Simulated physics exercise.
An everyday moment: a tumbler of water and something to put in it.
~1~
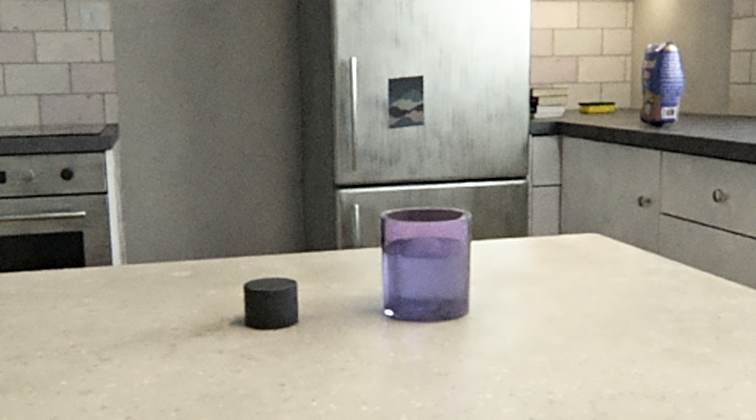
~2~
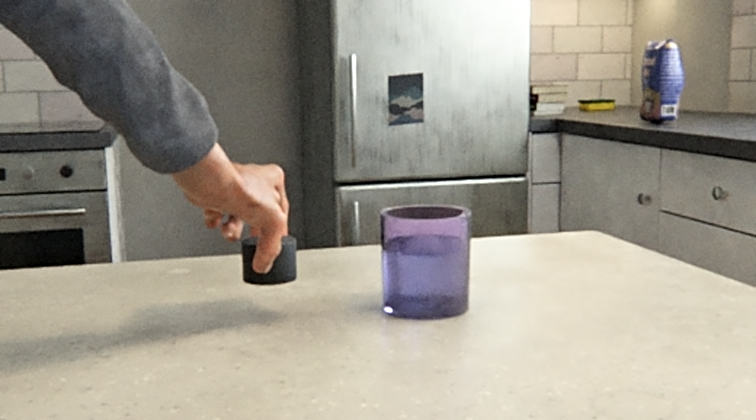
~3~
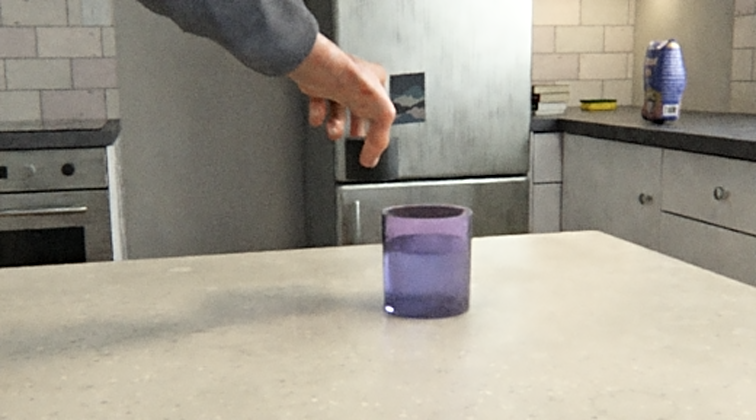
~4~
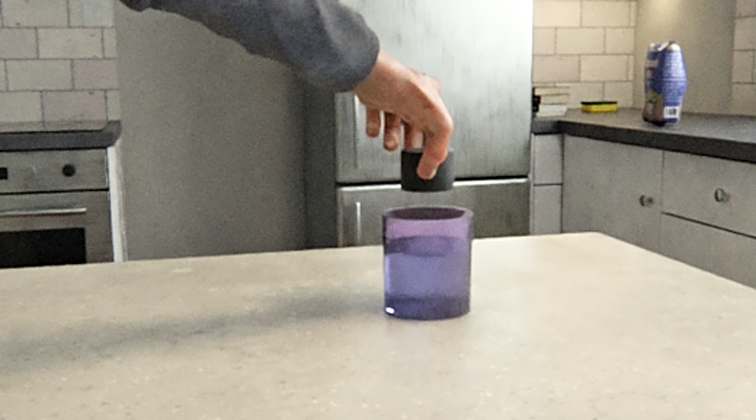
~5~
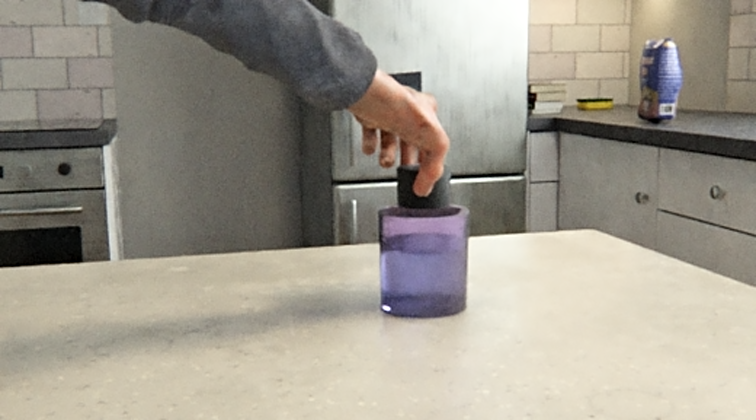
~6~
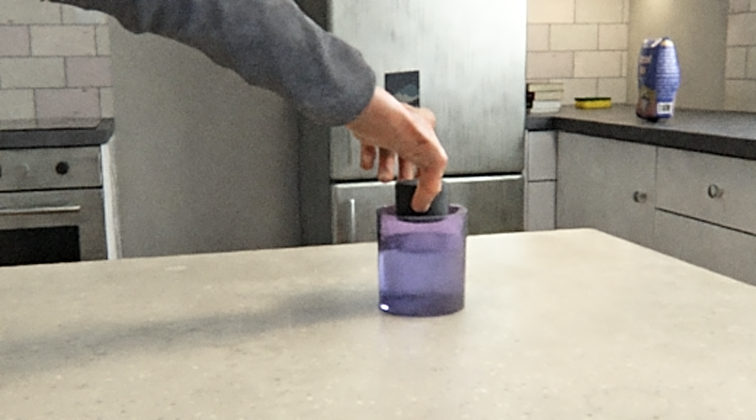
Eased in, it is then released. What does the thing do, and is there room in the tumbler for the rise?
What you'd see is that the thing drops down while the tumbler holds everything.
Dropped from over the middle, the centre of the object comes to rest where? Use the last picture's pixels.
Roughly at pixel (422, 281).
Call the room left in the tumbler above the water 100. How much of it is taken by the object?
About 40 %.
Shortly, the iron weight enters the water; the tumbler is about two thirds full.
Then, the iron weight goes on down; the tumbler is about three quarters full.
At the finish, the iron weight is at the bottom; the tumbler is about three quarters full; no mess.
